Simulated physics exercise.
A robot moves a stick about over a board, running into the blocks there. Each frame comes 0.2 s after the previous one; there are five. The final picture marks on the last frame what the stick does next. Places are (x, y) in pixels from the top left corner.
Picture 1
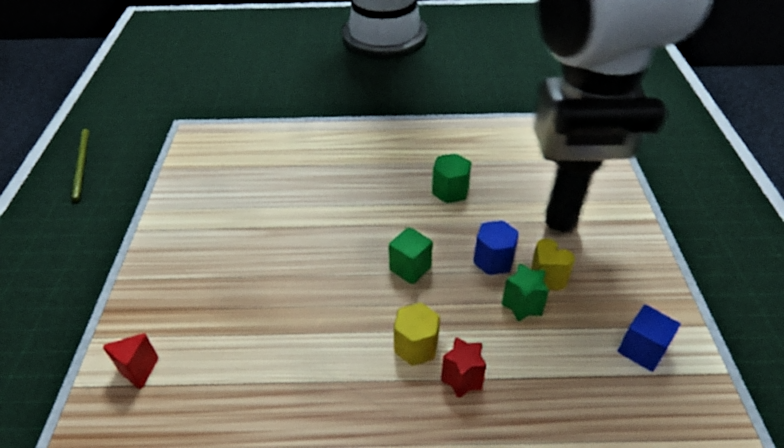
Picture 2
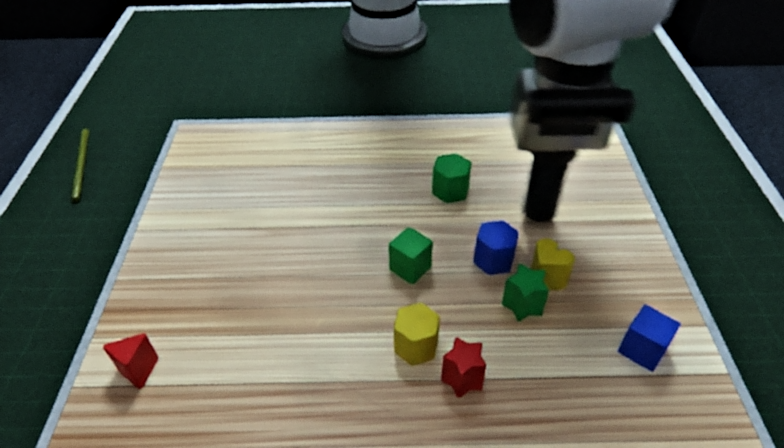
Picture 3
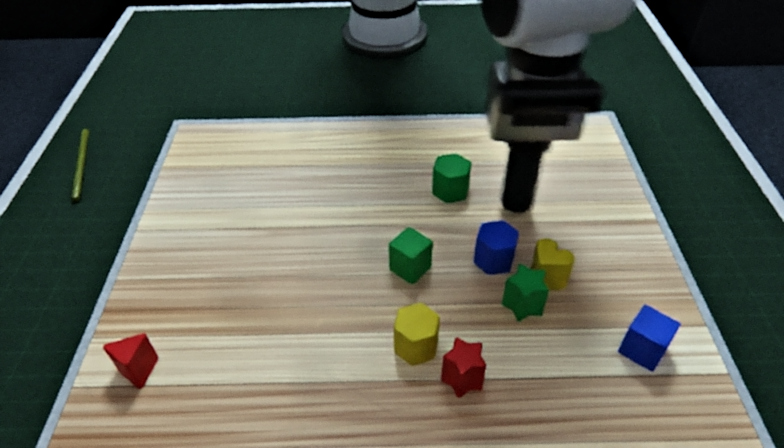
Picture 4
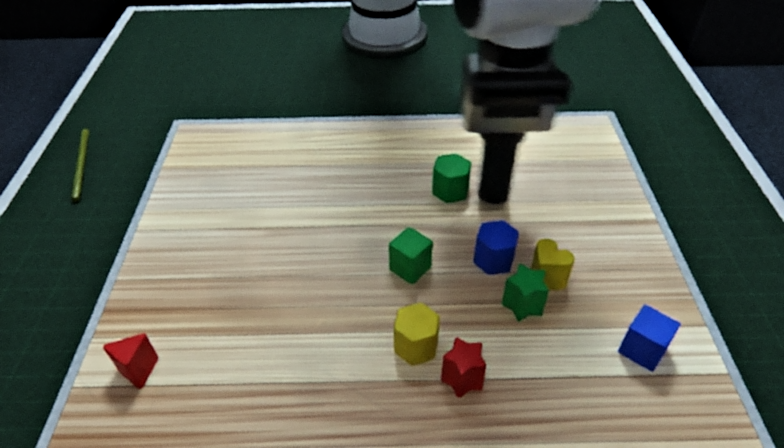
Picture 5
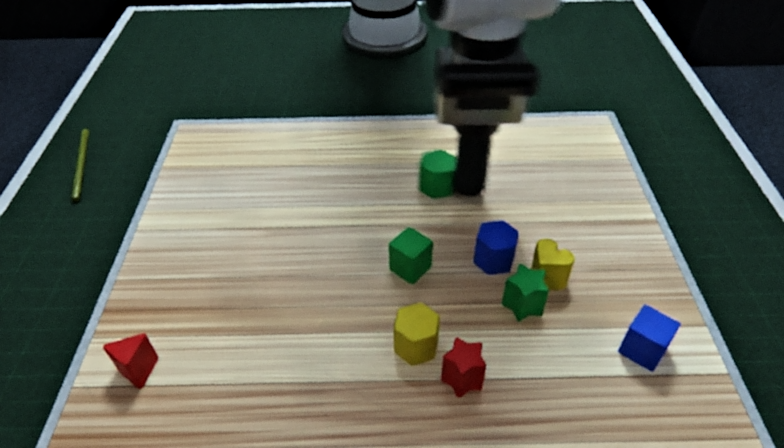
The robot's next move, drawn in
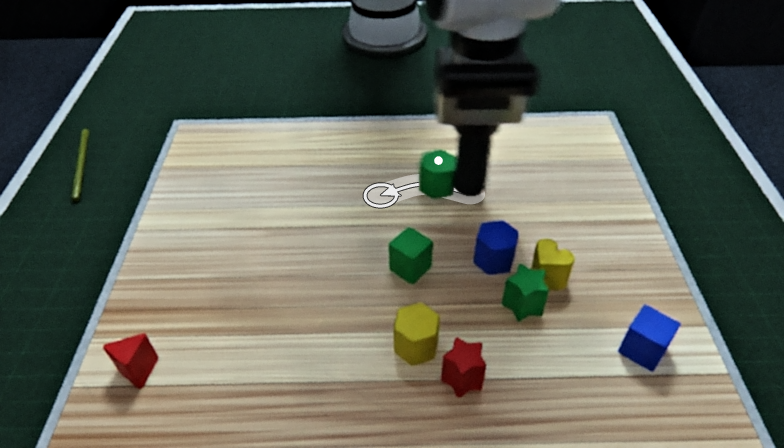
A robot arm holding a dark stick works over a pale wooden board on a green table, seen from above and in front by a still camera. Green, blue, yellow and red blocks sit mostly at the centre and right, with a red triangular one at lower left. The stick glides left and slightly away, then nudges the rearmost green hexagonal block a little leftward.
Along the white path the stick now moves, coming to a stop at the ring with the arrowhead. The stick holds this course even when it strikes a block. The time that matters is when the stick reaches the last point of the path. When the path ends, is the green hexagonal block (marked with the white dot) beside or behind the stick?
I believe so.
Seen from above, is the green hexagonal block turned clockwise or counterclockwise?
From above, the green hexagonal block will be seen to turn clockwise.
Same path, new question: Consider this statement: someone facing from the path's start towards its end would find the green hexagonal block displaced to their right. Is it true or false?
It is true.
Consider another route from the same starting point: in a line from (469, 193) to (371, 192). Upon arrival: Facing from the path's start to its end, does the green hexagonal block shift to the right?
In short: Yes.
The drawn path runs from (469, 193) by way of (439, 186) and (409, 186) to (381, 195); the dot is on the green hexagonal block.
The first path, step by step. One third of the way, stick at (439, 178); green hexagonal block at (408, 152).
Two thirds of the way, stick at (408, 179); green hexagonal block at (382, 148), turned 35° clockwise.
At the end, stick at (380, 188); green hexagonal block at (375, 148), turned 50° clockwise.
